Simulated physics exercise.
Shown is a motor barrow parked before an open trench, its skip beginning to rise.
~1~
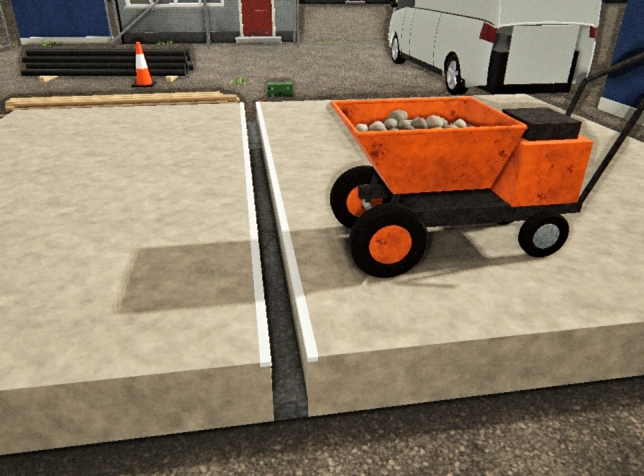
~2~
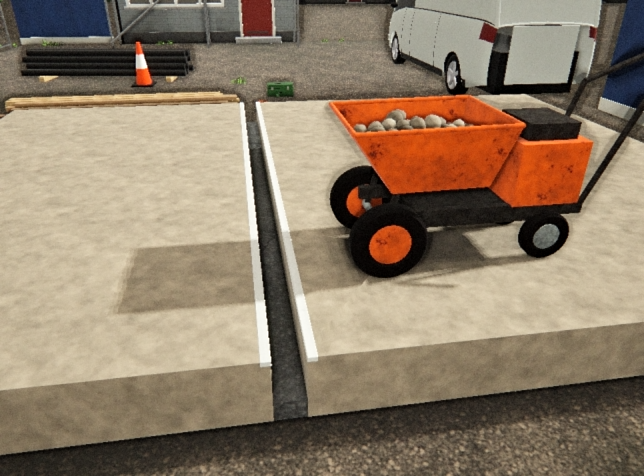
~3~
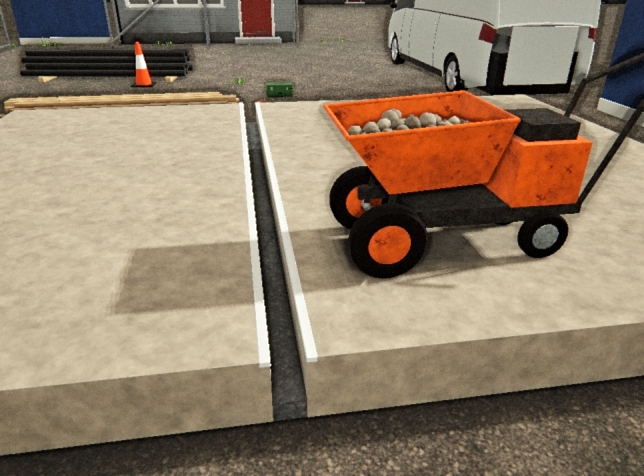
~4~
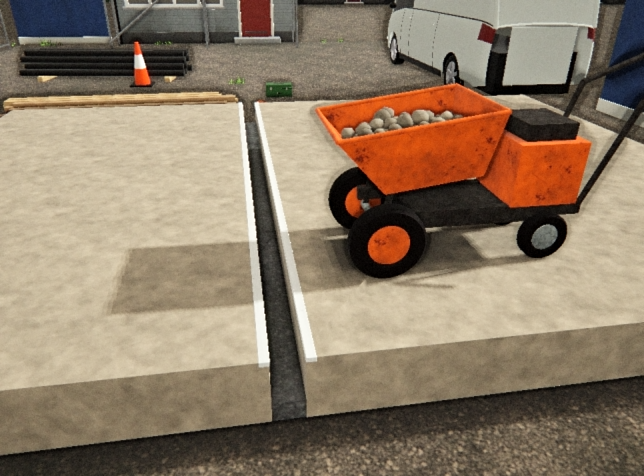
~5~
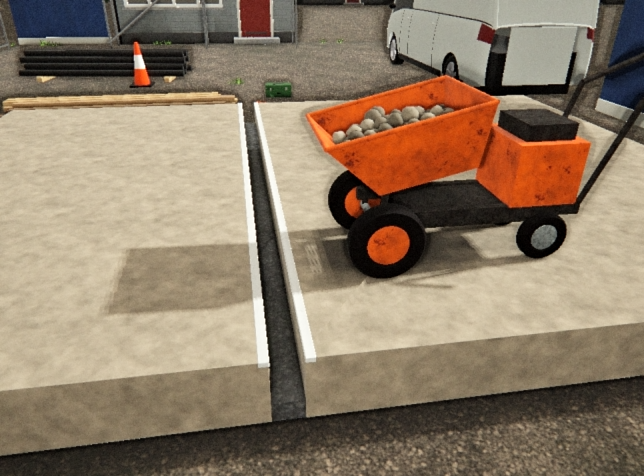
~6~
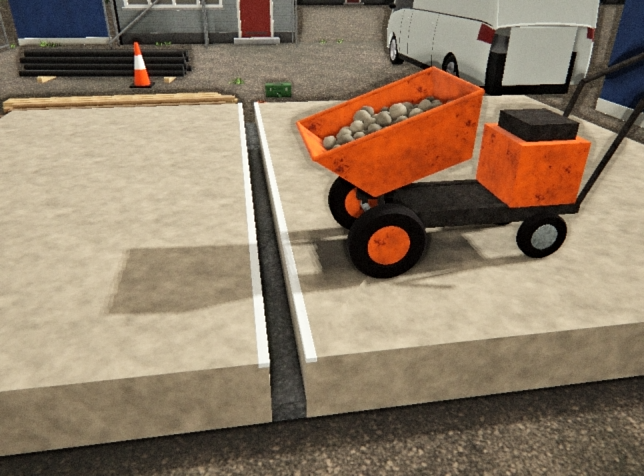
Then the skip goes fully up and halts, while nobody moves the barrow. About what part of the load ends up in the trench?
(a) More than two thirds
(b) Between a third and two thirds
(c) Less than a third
(c) Less than a third.
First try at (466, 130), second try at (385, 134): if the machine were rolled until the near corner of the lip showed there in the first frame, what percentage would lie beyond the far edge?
The first spot yields roughly 0 percent, the second roughly 30 percent.
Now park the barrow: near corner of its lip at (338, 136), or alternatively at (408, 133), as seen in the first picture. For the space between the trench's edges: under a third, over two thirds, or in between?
Try one, under a third; try two, one to two thirds.
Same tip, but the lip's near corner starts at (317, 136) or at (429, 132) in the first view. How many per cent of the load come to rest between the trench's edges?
The shares come out close to 0 and 30 per cent, in that order.
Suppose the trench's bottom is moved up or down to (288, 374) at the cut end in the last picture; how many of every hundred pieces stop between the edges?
Around 10 per cent.
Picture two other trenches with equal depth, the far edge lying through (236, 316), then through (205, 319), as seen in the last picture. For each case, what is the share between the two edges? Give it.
About 70 %, then 100 %.
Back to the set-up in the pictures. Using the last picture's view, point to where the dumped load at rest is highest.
I'd place the summit at about pixel (236, 245).
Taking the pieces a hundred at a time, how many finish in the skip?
It comes to about 30 percent.
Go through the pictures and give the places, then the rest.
Lip of the skip at (357, 135), level; top of the load at (421, 126), river pebbles; first edge of the trench at (303, 309); far edge at (261, 313), the trench under half as wide as the skip, and about as deep as wide, in the first frame.
Lip of the skip at (355, 136), level; top of the load at (419, 125), in the second frame.
Lip of the skip at (348, 139), tipped barely; top of the load at (423, 134), in the third frame.
Lip of the skip at (338, 143), tipped a little; top of the load at (416, 131), in the fourth frame.
Lip of the skip at (327, 150), tipped a little; top of the load at (424, 121), in the fifth frame.
Lip of the skip at (314, 159), tipped clearly; top of the load at (413, 117); first edge of the trench at (301, 310); far edge at (259, 314), in the sixth frame.
Soon, skip tipped steeply; all in the skip.
A while on, skip tipped right over; most in the skip; a stray few in or heaped over the trench; about a quarter beyond it; a stray few falling.
Towards the end, skip tipped right over; about a third in the skip; a small part in or heaped over the trench; about two thirds beyond it.
Finally, skip tipped right over; about a quarter in the skip; a small part in or heaped over the trench; about two thirds beyond it.
